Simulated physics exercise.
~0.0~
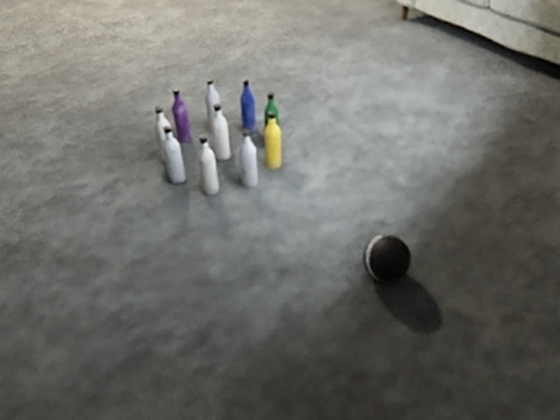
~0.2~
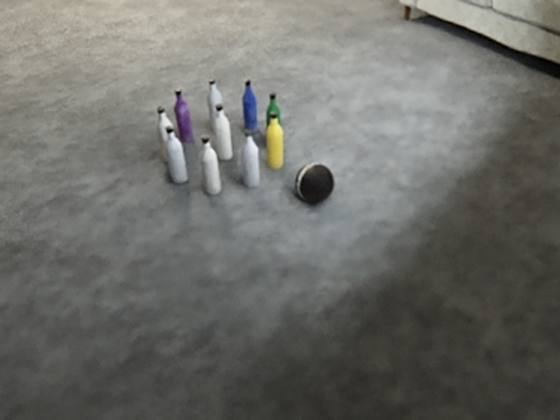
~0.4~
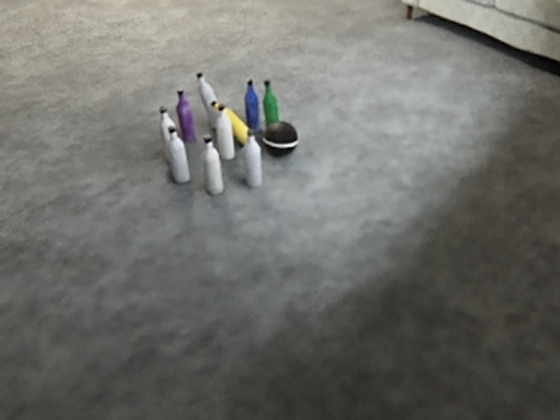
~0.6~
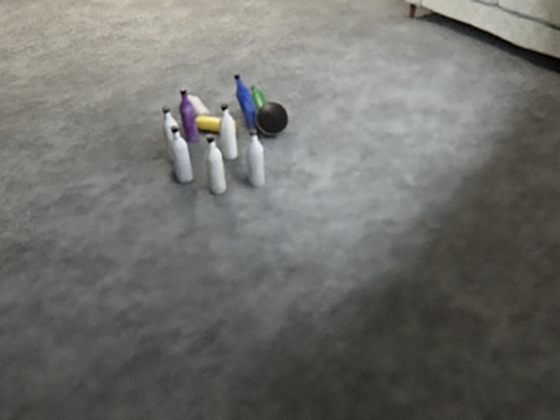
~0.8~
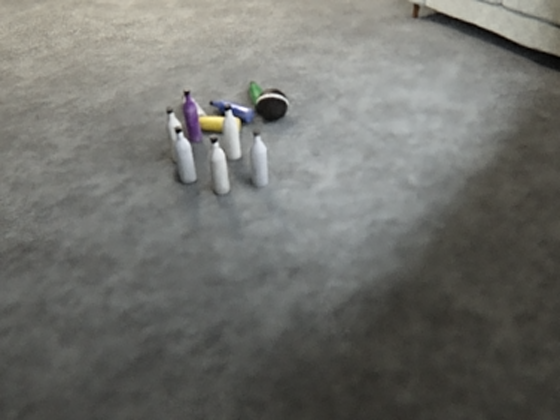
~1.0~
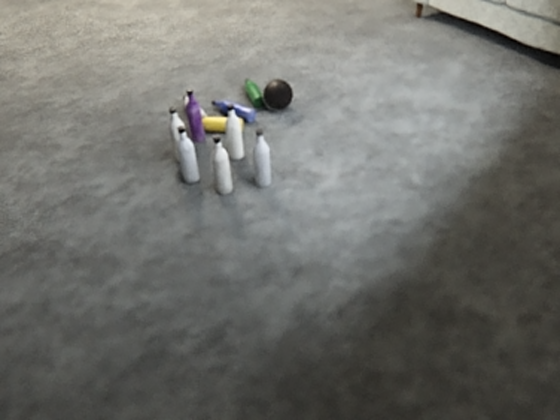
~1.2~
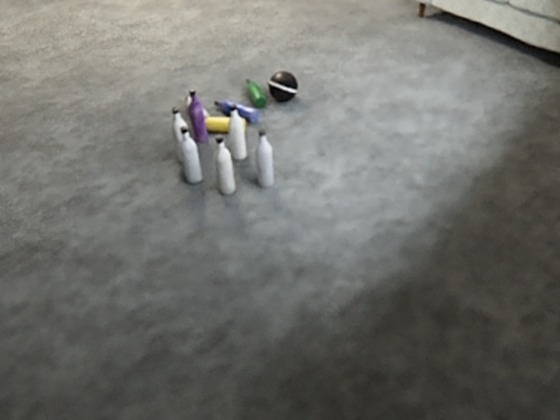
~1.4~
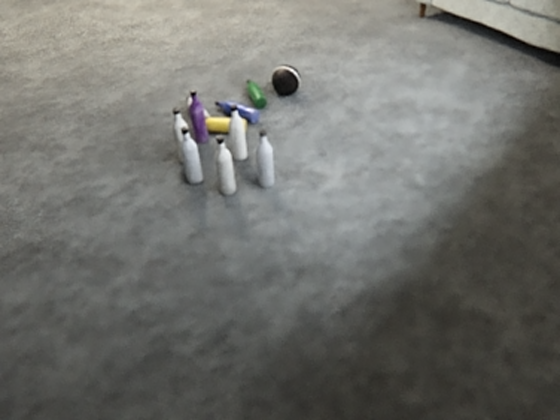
A dark ball rolls into a group of bottles, topples several, and rolls away.
